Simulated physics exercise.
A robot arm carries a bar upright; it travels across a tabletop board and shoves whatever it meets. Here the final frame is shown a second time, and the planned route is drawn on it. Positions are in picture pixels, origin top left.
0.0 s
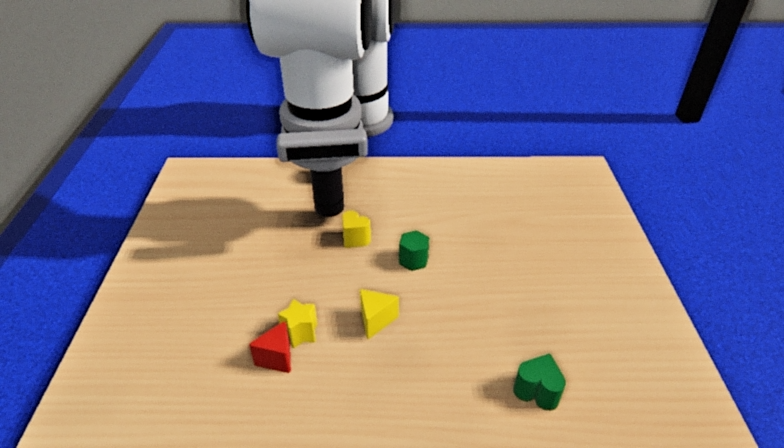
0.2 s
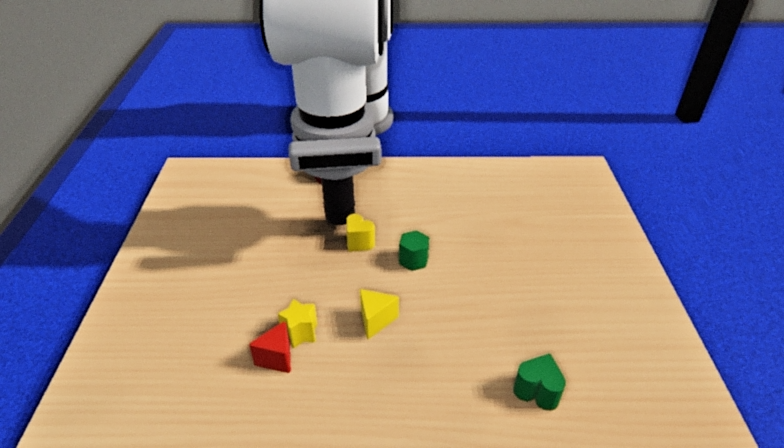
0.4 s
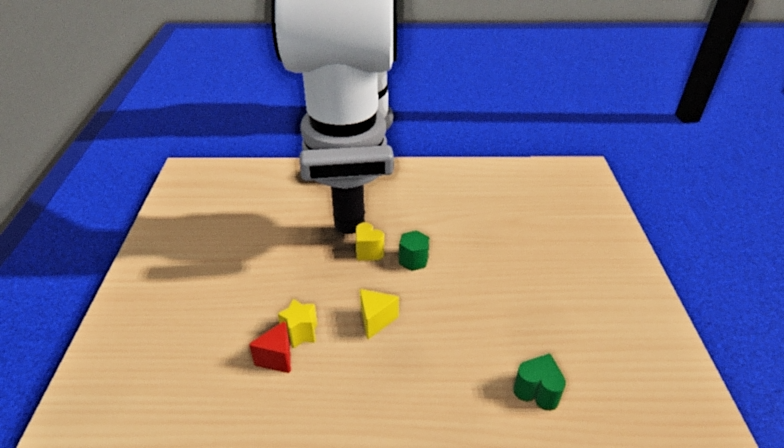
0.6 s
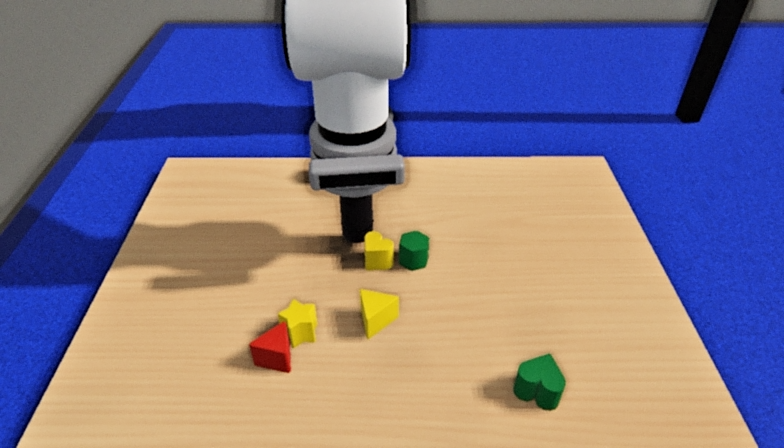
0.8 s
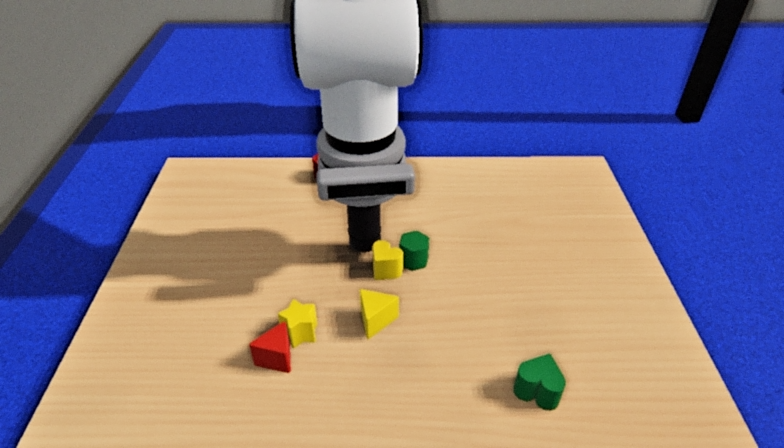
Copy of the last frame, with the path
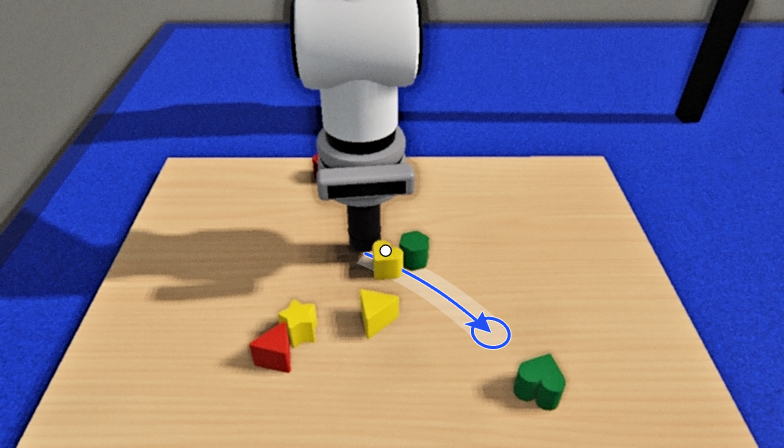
A white robot arm with a black bar reaches down from the top over a pale wooden board on a blue surface, seen from above and in front by a still camera. A yellow heart and green hexagonal block sit near the bar, with a yellow triangle, yellow star and red triangle below, and a green heart lower right. The bar pushes the yellow heart a short way right and downward, beside the green block.
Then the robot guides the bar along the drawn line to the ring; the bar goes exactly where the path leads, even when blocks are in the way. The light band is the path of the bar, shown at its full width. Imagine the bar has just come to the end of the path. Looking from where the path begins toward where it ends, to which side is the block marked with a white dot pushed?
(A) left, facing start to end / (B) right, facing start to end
B - right, facing start to end.
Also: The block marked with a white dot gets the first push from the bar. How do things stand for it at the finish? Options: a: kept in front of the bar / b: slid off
Choice b: Slid off.
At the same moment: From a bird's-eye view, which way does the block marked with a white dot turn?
From above, it looks like the block marked with a white dot goes clockwise.
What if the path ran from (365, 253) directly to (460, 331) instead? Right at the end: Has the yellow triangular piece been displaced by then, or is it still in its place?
Here the yellow triangular piece stays on its spot.
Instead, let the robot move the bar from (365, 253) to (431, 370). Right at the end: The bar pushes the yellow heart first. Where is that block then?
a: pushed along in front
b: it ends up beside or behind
b - it ends up beside or behind.
The line goes from (365, 253) via (408, 273) and (450, 299), ending at (491, 333); the dot is on the yellow heart.
The first path, step by step. One third of the way, bar (409, 262); yellow heart (413, 275), turned 70° clockwise; green hexagonal block (437, 242), turned 55° anticlockwise.
Two thirds of the way, bar (451, 288); yellow heart (425, 291); green hexagonal block (446, 245), turned 95° anticlockwise.
At the end, bar (493, 321); yellow triangular piece unmoved; yellow heart (425, 291), turned 150° clockwise; green hexagonal block (446, 245), turned 95° anticlockwise.
